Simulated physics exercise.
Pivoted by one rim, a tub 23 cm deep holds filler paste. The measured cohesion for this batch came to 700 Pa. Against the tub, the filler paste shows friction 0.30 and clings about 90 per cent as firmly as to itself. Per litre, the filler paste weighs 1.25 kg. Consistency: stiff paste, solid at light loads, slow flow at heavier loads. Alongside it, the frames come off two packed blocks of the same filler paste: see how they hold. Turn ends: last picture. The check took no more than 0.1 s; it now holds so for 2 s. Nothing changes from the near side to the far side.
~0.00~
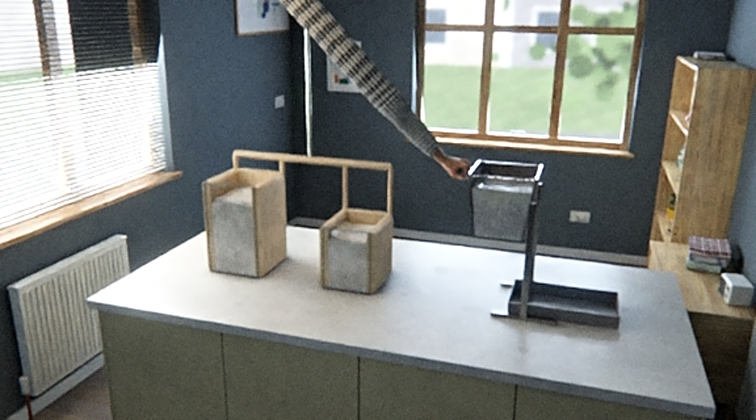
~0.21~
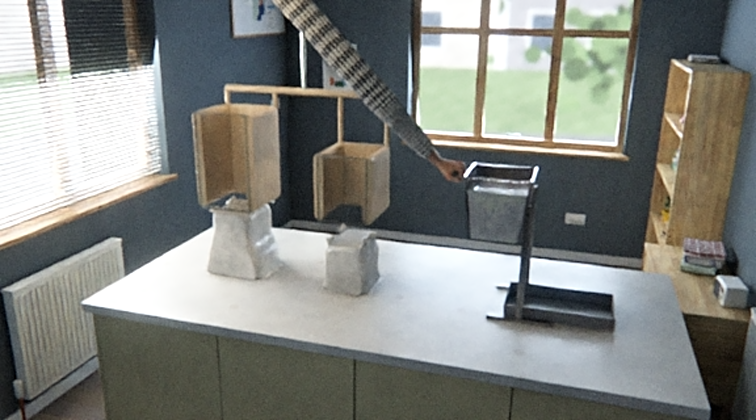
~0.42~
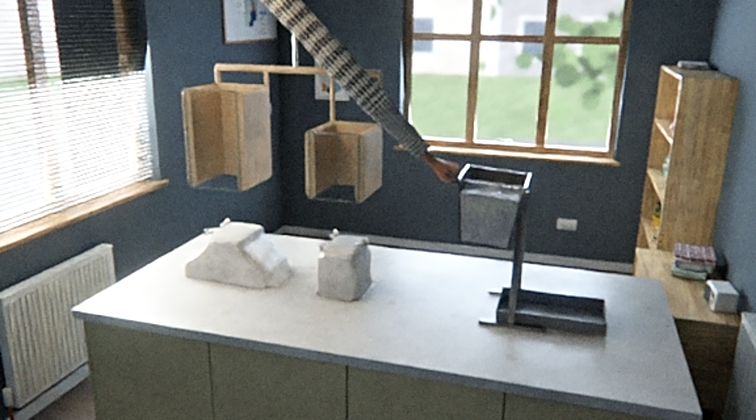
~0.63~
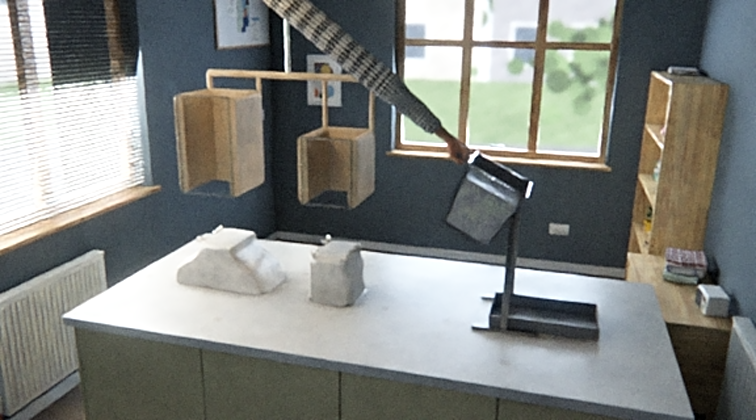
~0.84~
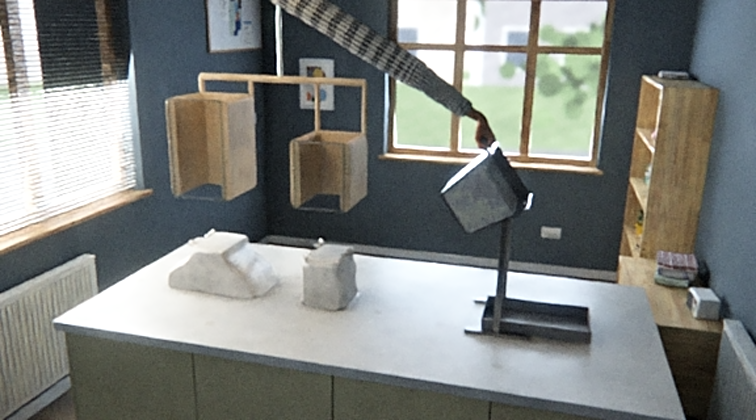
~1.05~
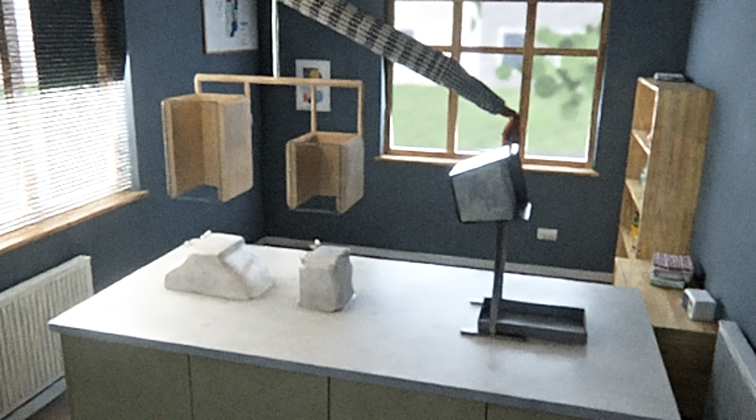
Two joined wooden moulds rise off a pair of pale grey blocks on a white-topped counter, and the taller left block slumps into a low, wide heap while the smaller one keeps nearly all its height. Then a patterned-sleeved arm steadily tilts a grey metal tub on its stand.
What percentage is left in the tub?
About 100 %.
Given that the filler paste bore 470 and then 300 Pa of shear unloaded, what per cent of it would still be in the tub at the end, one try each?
The two runs give near 100 % and near 80 % respectively.
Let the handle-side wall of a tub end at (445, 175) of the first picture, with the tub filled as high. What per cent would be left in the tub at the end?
I'd say around 100 percent would remain in the tub at the end.
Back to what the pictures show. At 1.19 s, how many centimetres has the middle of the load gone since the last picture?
Some 0 cm.
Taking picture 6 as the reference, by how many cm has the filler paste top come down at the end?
0 cm.
After 1.19 s, the tub is at 75 degrees and holds 100 %.
After 1.36 s, the tub is at 75 degrees and holds 100 %.
After 1.53 s, the tub is at 75 degrees and holds 100 %.
After 1.70 s, the tub is at 75 degrees and holds 100 %.
After 3.05 s, at the end, the tub is at 75 degrees and holds 100 %.
